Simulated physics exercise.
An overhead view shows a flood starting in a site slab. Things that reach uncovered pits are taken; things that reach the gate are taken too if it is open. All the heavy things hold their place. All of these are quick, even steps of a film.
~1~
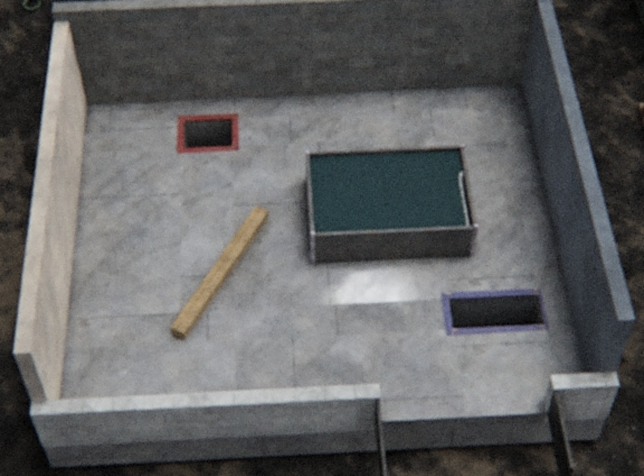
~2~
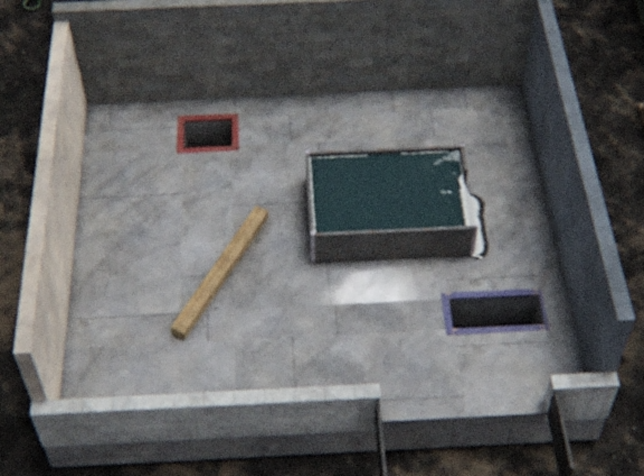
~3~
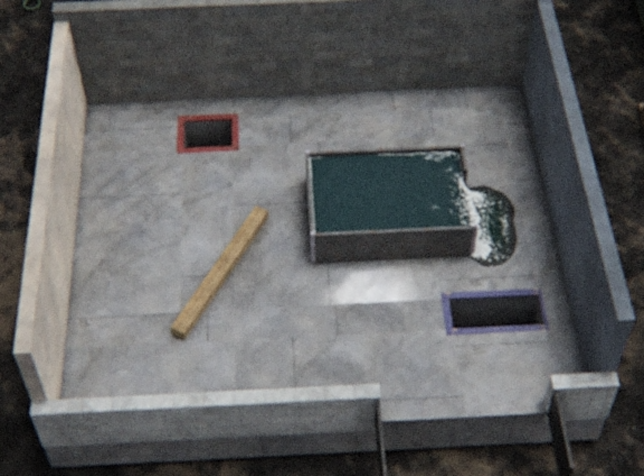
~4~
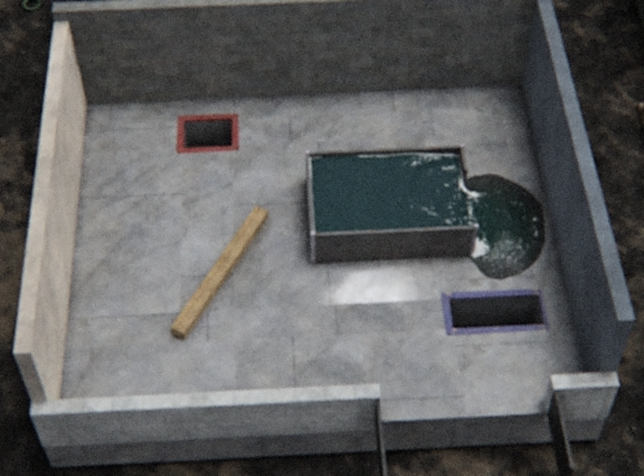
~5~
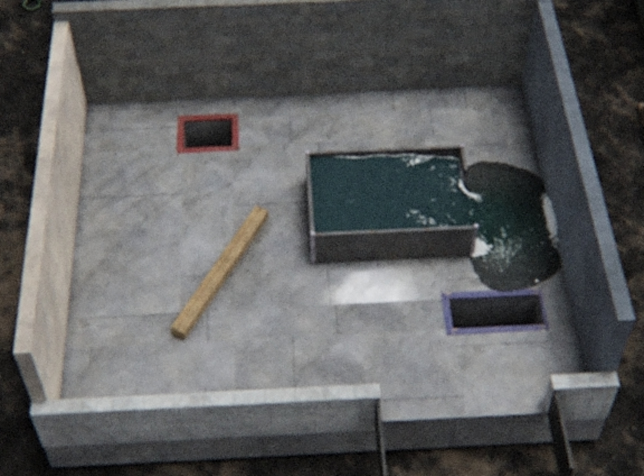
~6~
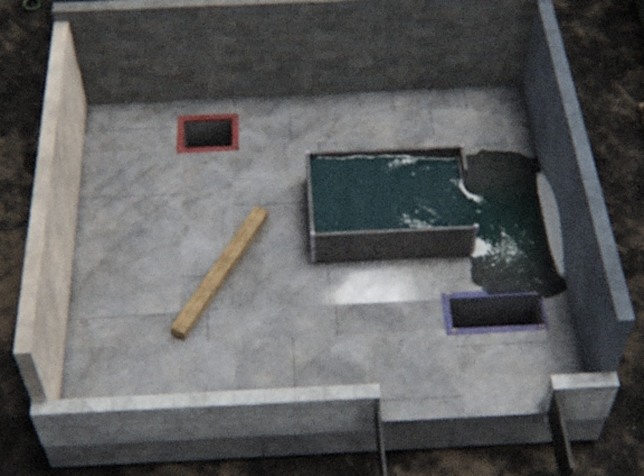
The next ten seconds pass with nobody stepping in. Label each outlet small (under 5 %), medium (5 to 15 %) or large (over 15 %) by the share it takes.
Labels: Gate: Medium, red pit: Medium, blue pit: Large.
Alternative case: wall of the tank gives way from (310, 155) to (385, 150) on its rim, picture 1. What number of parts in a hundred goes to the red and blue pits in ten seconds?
Shares: Red at 30 percent, blue at 10 percent.
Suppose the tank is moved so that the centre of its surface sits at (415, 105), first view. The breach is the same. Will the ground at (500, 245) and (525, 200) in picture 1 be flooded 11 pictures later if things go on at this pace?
In the order given, swamped and swamped.
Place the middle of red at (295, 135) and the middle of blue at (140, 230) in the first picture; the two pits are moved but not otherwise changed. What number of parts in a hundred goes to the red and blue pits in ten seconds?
The red pit takes 12 per cent, and the blue pit takes 2 per cent.
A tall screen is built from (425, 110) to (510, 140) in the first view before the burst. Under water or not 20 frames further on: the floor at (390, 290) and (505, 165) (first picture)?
Going in order, I'd say kept out of it and drenched.
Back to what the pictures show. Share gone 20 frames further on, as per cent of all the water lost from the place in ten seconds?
My figure: 30 percent.
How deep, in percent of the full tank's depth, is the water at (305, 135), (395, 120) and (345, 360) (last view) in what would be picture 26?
About 0, 8 and 0 per cent.
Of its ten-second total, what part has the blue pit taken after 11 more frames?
By then roughly 15 percent of the ten-second total is in.
A moment on, water covers 10 % of the floor; the gate 0 %, the red pit 0 %, the blue pit 1 %.
Next, water covers 20 % of the floor; the gate 0 %, the red pit 0 %, the blue pit 3 %.
Then, water covers 30 % of the floor; the gate 3 %, the red pit 0 %, the blue pit 10 %.
Later, water covers 60 % of the floor; the gate 8 %, the red pit 3 %, the blue pit 17 %.
In the end, water covers 75 % of the floor; the gate 11 %, the red pit 8 %, the blue pit 23 %.
